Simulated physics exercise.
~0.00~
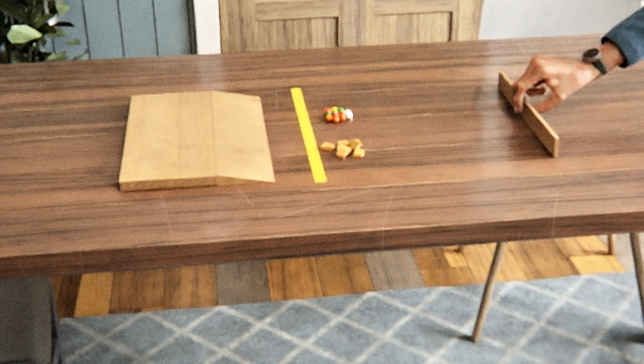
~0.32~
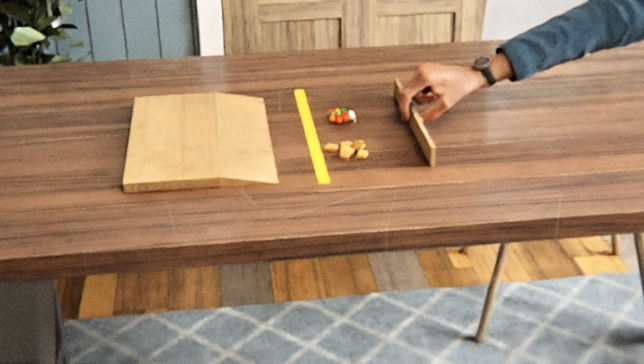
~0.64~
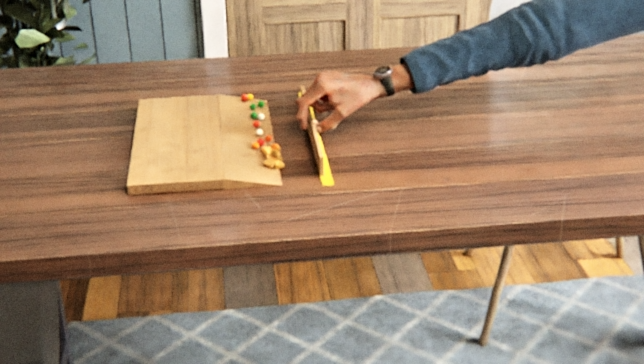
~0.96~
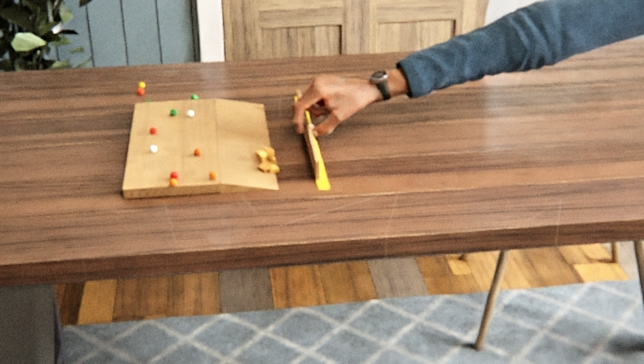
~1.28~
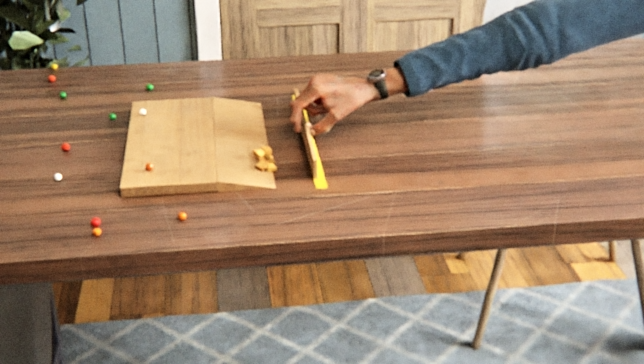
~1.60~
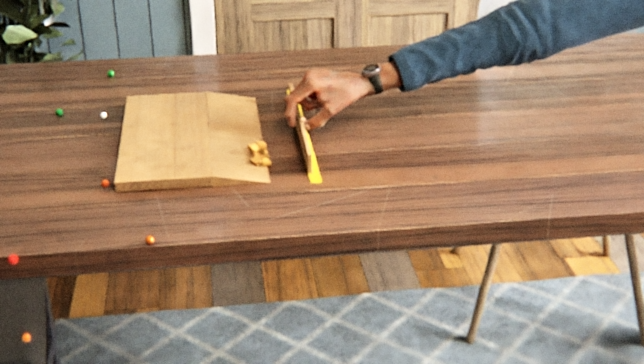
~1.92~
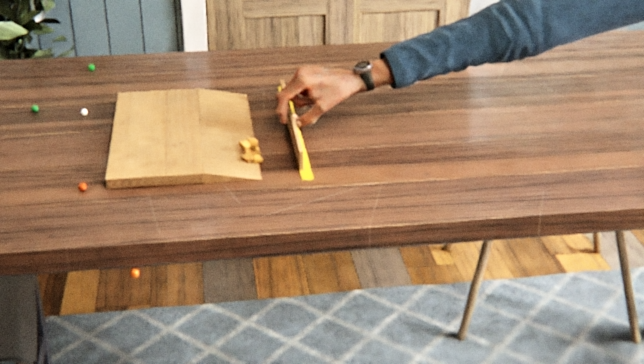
At the start, a hand holds a thin upright board on the right of a wooden table, with a heap of small colourful balls and a heap of tan chunks between it and a strip of yellow tape. The hand slides the board left, sweeping both heaps toward a low wooden ramp and slab, and stops sharply at the tape. The balls roll up and scatter across the slab, then spread over the table beyond, some dropping off the edge. The tan chunks stall low on the ramp and stay there, while the hand still holds the board at the tape.
